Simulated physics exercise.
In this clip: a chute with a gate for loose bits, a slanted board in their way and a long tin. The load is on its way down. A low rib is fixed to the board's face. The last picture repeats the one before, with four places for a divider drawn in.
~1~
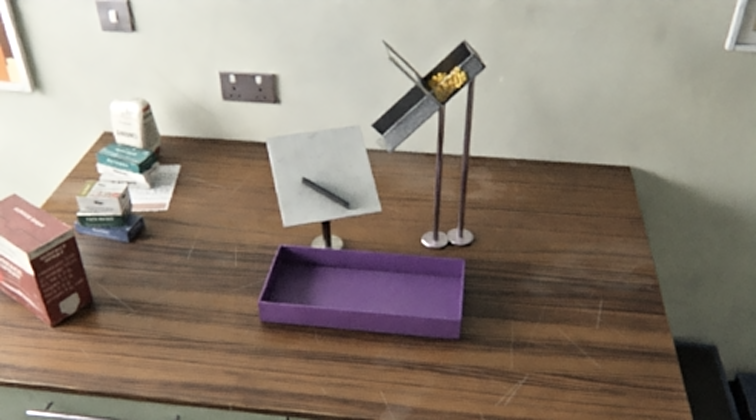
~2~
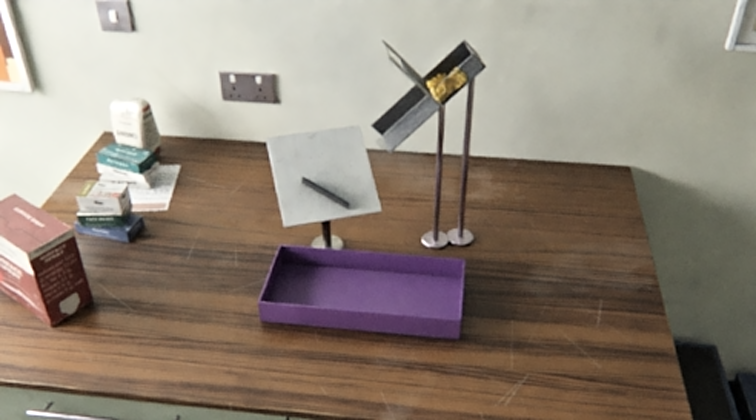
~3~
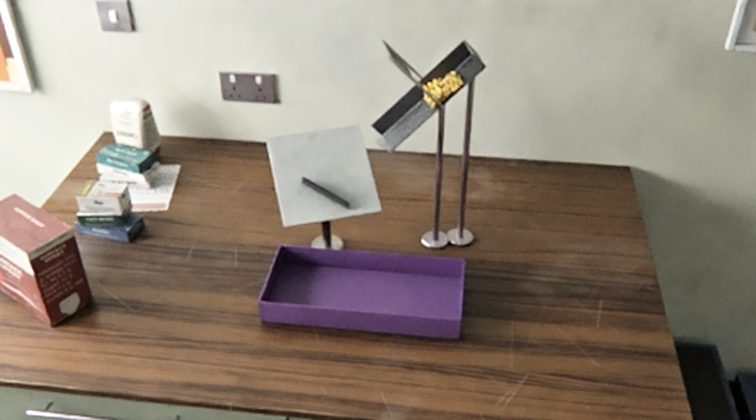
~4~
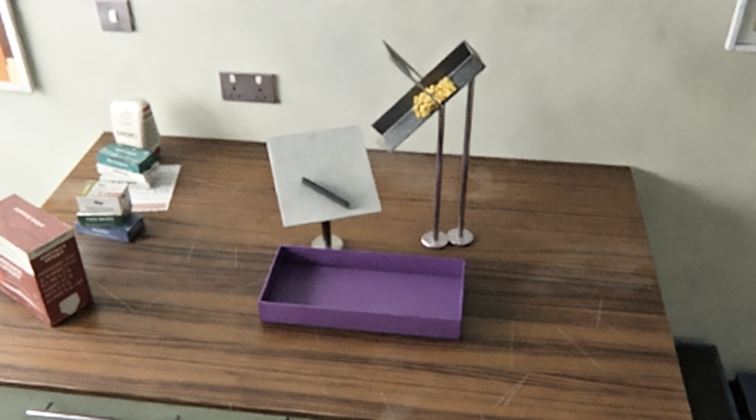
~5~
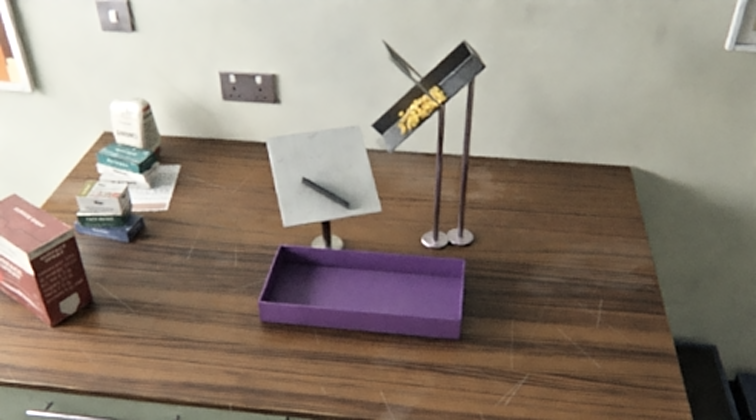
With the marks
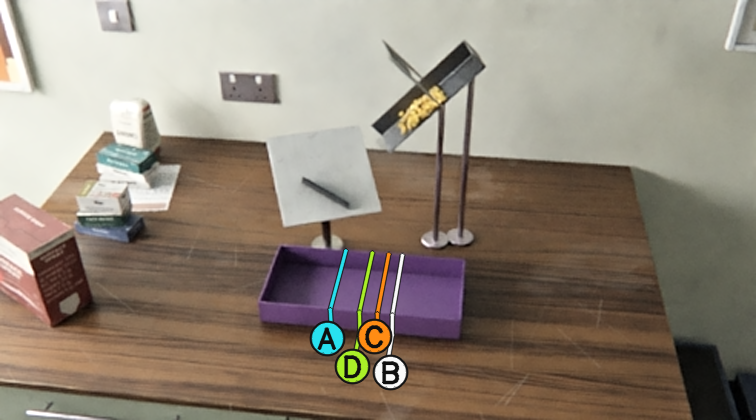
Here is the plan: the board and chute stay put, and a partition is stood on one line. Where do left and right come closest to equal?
Line D.
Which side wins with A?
More lands on the right.
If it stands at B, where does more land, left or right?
Left.
On the marked copy, line A crosses the front rim at (330, 308); line B crosses the front rim at (392, 314); line C crosses the front rim at (377, 312); line D crosses the front rim at (359, 311).
With A, of what is caught, a small part on the left of the divider, nearly all on the right.
With B, of what is caught, nearly all on the left of the divider, a stray few on the right.
With C, of what is caught, nearly all on the left of the divider, a small part on the right.
With D, of what is caught, about half on the left of the divider, about half on the right.
